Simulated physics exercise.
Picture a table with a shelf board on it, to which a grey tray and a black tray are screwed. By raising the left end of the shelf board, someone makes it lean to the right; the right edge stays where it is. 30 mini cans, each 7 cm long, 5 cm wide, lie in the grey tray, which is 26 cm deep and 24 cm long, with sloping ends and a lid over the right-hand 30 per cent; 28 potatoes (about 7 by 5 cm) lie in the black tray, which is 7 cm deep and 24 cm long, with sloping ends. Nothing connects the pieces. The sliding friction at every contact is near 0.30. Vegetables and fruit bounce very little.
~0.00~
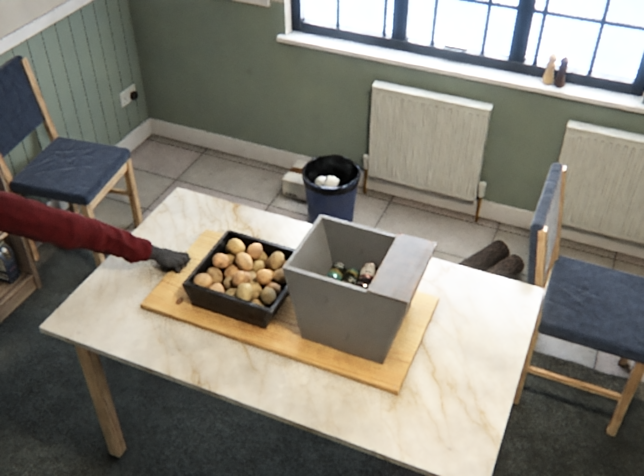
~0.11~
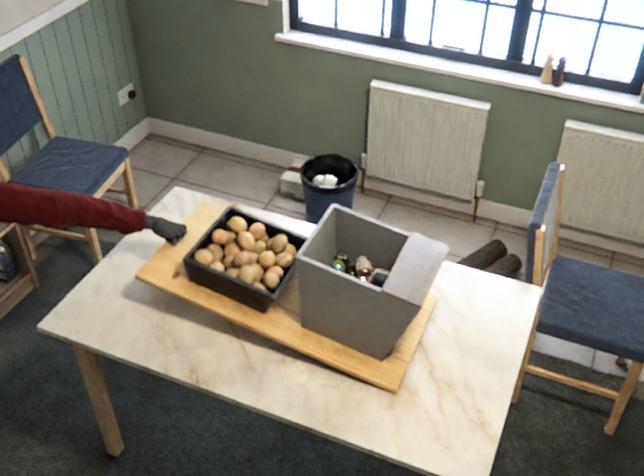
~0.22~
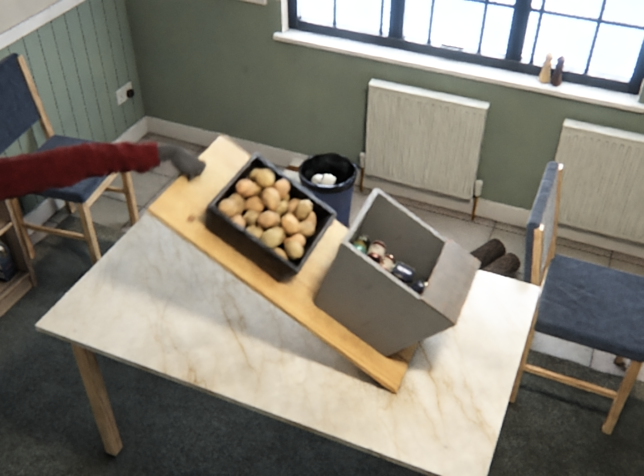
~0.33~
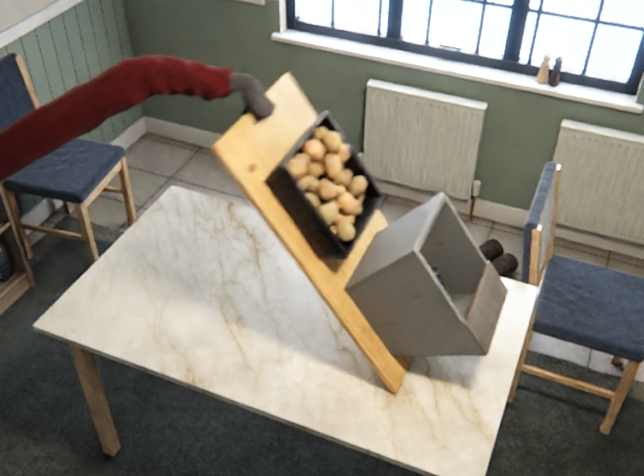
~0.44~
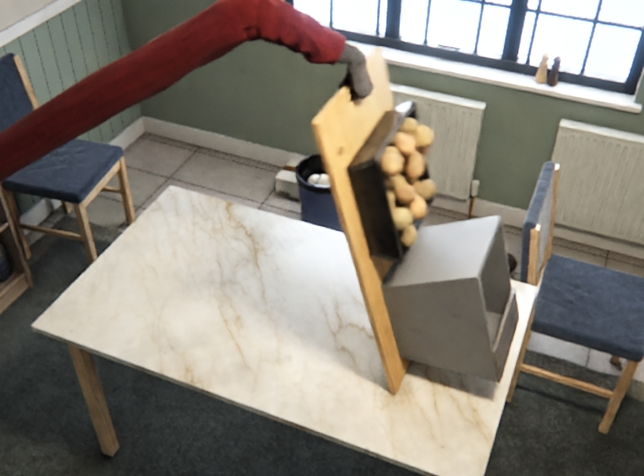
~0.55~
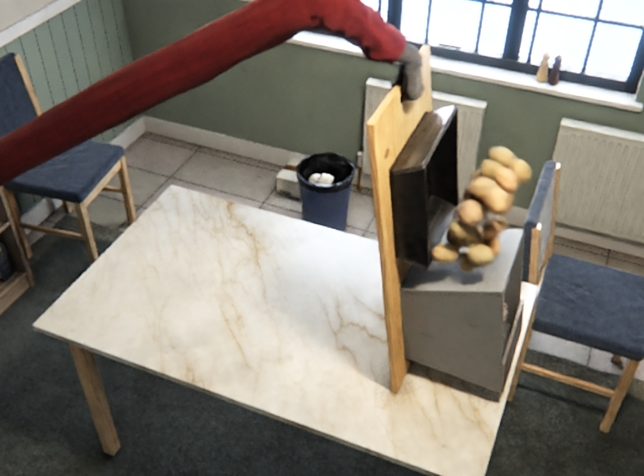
A room with green walls, a window and white radiators is seen from above at a steady angle. On a pale marble-patterned table, between blue chairs, a wooden board carries a black tray of potatoes on the left and a larger grey container of small objects on the right. A red-sleeved arm with a grey hand lifts the board's left end until it stands nearly upright, and potatoes tumble out rightward from the black tray.
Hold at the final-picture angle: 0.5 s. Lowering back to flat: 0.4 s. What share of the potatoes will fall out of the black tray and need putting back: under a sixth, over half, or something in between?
Over half.
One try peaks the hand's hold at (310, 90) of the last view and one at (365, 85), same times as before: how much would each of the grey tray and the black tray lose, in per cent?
Loss per try - grey tray 0 / 0 percent, black tray 80 / 80 percent.
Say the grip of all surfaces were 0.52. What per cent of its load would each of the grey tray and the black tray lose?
That would cost the grey tray 0 and the black tray 90 per cent of the load.
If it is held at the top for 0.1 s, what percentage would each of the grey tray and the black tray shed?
Grey tray 0%, black tray 100%.
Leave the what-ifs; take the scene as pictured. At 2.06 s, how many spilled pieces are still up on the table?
Roughly 0 of them.
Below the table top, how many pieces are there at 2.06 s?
I'd put the number around 30.
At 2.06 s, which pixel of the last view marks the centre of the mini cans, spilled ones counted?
In the last view, the centre sits near (348, 302).
After 0.79 s, tilt 82°; 2 of 30 out of the grey tray and 26 of 28 out of the black tray.
After 1.09 s, tilt 80°; 2 of 30 out of the grey tray and 26 of 28 out of the black tray.
After 1.51 s, tilt 0°; 2 of 30 out of the grey tray and 26 of 28 out of the black tray.
When it is over (at 2.06 s), 2 of 30 out of the grey tray and 26 of 28 out of the black tray. Asked share, 26 of 28, 93 per cent.
